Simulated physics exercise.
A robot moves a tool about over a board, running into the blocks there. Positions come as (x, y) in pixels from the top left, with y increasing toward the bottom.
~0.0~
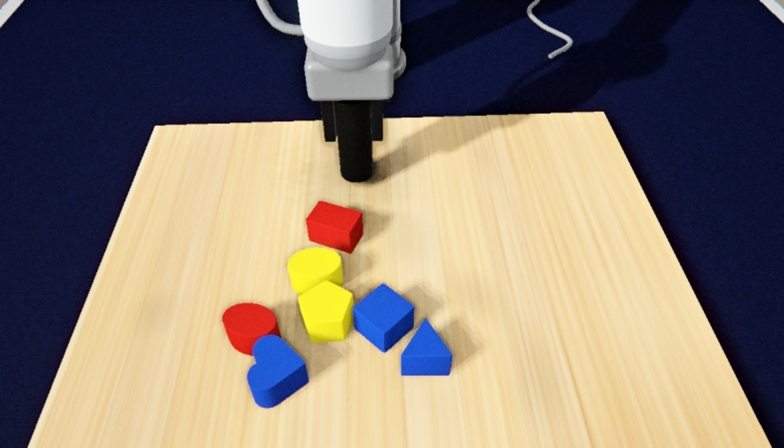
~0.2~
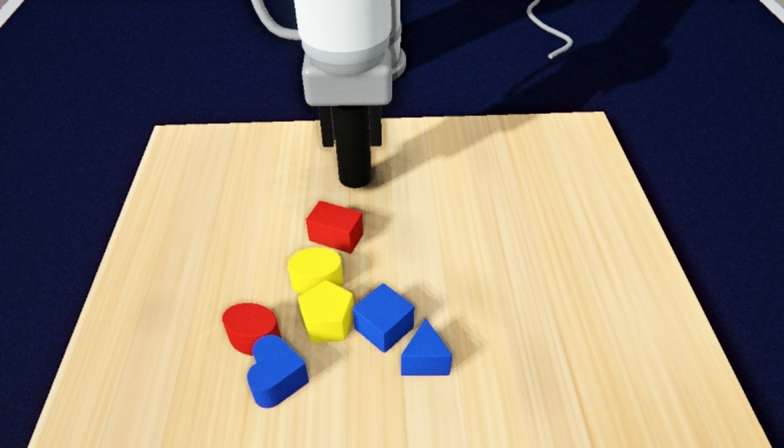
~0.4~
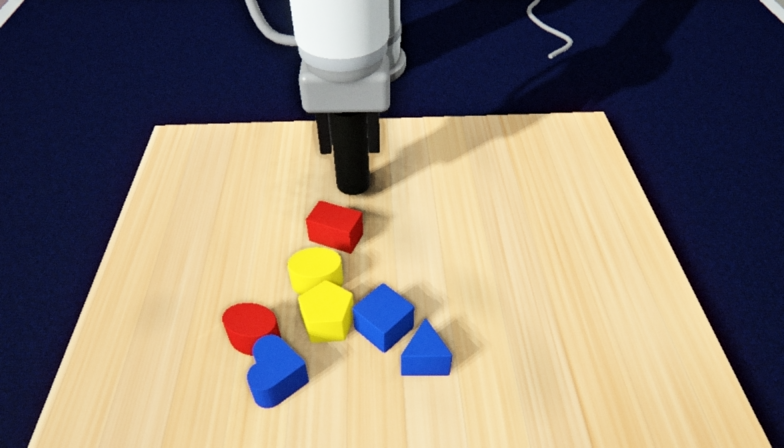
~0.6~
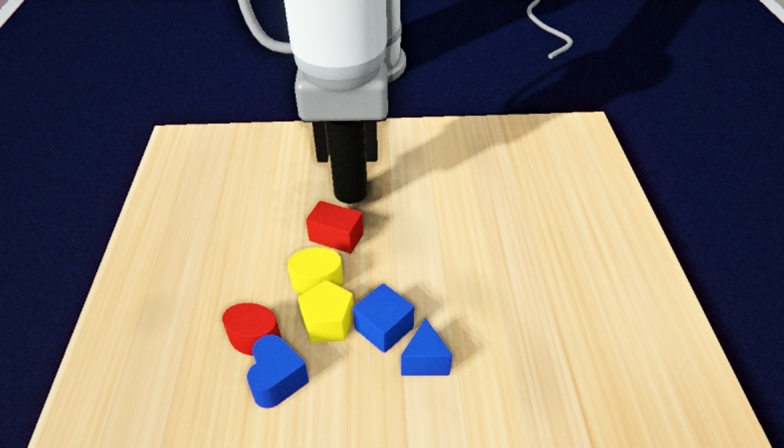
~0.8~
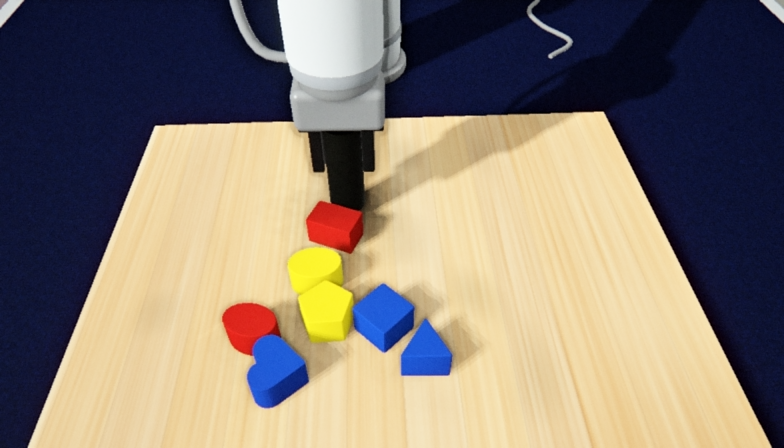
A robot arm slowly lowered its black tool a short way down the wooden board toward the red block, while the red, yellow and blue blocks all stayed where they were.
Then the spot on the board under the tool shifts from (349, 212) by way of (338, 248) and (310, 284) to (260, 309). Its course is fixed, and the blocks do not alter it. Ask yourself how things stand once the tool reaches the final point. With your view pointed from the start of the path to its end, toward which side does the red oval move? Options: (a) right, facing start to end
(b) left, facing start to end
It's a.
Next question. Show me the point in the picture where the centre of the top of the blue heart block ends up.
At roughly (267, 390).
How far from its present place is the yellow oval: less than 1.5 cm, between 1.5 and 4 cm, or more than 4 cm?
The block winds up beyond 4 cm from where it is now.
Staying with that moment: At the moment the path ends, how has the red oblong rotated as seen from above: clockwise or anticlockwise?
Prediction: Counterclockwise.
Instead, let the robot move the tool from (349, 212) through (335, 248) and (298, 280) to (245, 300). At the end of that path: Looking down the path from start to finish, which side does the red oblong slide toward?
Measured against the direction from start to end, the red oblong shifts toward the left-hand side.
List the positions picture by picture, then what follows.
The first picture shows tip of the tool at (357, 173), middles of tops, red oval at (249, 319), blue heart block at (272, 361), yellow oval at (314, 262), yellow pentagonal block at (325, 302), red oblong at (334, 216).
The second picture shows tool at (355, 178), nothing pushed.
The third picture shows tool at (353, 184), nothing pushed.
The fourth picture shows tool at (351, 193), nothing pushed.
The fifth picture shows tool at (348, 202), red oval at (249, 319), blue heart block at (272, 361), yellow oval at (314, 262), yellow pentagonal block at (325, 302), red oblong at (334, 216).
On the path given first. One third of the way, tool at (336, 239); yellow oval at (303, 279), turned 15° clockwise; yellow pentagonal block at (326, 312); red oblong at (320, 252).
Two thirds of the way, tool at (308, 275); red oval at (220, 340), turned 20° clockwise; blue heart block at (272, 365); yellow oval at (264, 320), turned 15° clockwise; yellow pentagonal block at (328, 323), turned 15° anticlockwise; red oblong at (289, 292).
At the end, tool at (257, 300); red oval at (178, 373), turned 65° clockwise; blue heart block at (267, 390), turned 45° anticlockwise; yellow oval at (231, 356); yellow pentagonal block at (328, 323), turned 15° anticlockwise; red oblong at (247, 321), turned 25° anticlockwise.
